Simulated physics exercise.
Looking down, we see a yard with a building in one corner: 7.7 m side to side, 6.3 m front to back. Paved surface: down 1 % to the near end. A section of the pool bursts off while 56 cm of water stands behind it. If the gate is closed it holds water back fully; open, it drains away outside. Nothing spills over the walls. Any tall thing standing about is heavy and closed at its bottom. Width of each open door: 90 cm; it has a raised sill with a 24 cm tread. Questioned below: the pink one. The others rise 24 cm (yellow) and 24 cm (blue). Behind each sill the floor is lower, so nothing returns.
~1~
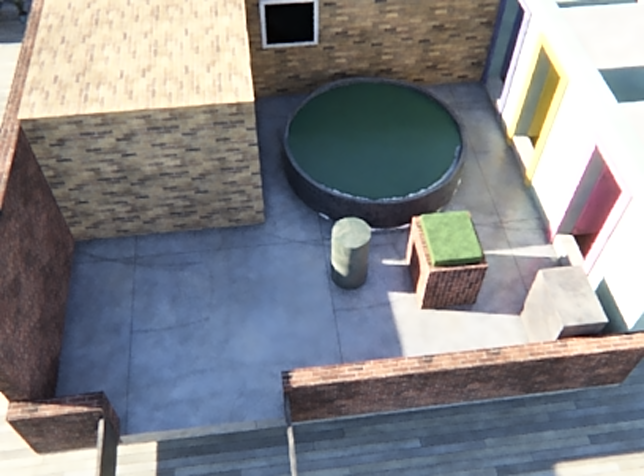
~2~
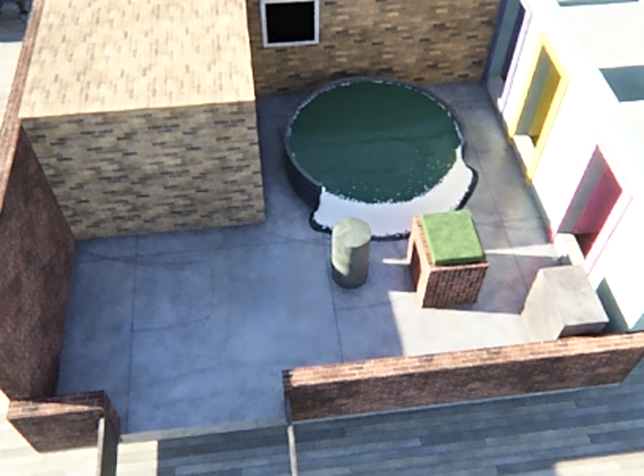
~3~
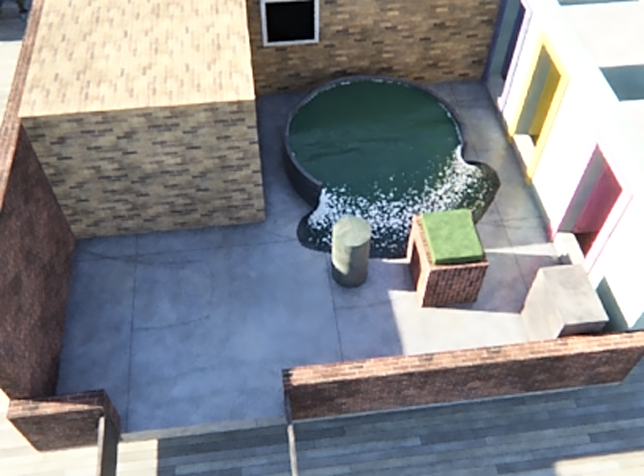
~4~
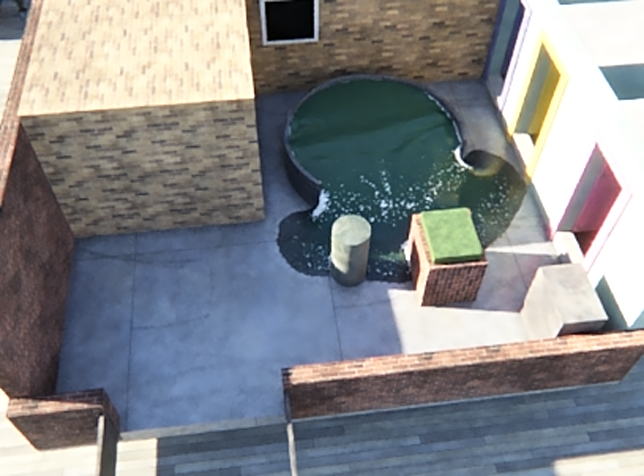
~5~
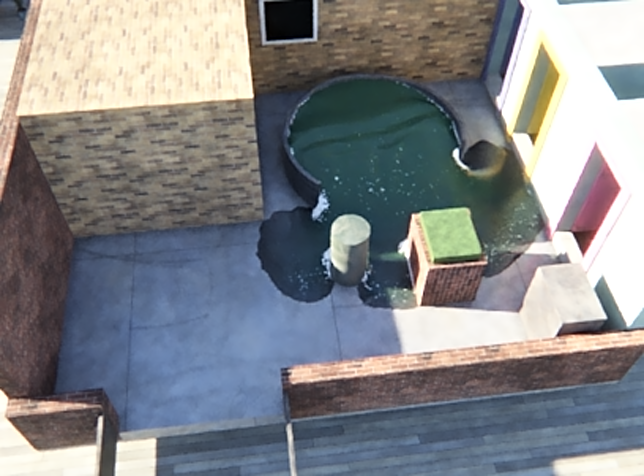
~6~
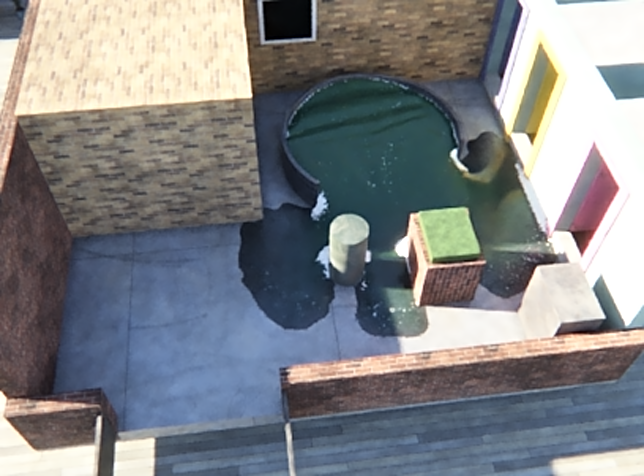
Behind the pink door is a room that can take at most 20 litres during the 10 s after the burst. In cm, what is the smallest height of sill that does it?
Roughly 30 cm high.
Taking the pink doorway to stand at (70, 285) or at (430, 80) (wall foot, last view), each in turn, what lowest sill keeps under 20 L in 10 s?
You'd want roughly 14.5 cm there first, then roughly 11.5 cm.
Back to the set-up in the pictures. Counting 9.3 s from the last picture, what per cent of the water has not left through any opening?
Roughly 82 percent of the water remains.
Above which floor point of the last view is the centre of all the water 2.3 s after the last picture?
My guess is close to (403, 241).
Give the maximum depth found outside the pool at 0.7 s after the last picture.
Roughly 42 cm.
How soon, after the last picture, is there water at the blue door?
Log - blue door, 1.0 s.
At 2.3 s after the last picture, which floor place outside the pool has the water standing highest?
About (593, 360).
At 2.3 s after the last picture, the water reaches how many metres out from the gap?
About 6.2 m.
Then, 0.7 s after the last picture water covers 45 % of the floor, deepest (42 cm) near (422, 243); 29 cm at the pink door, 0 litres in over its 23 cm sill.
Then, 2.3 s after the last picture water covers 80 % of the floor, deepest (54 cm) near (593, 360); 35 cm at the pink door, 36 litres in over its 23 cm sill.
Then, 9.3 s after the last picture water covers 95 % of the floor, deepest (18 cm) near (293, 395); 7 cm at the pink door, 81 litres in over its 23 cm sill.
At the pink door as built, the water peaked near 35 cm, 2.3 s after the last picture.
Run again over the same 10 s with other heights there, 32 litres in over 28 cm, 11 litres over 32.5 cm. The limit of 20 litres is kept from about 30 cm up.
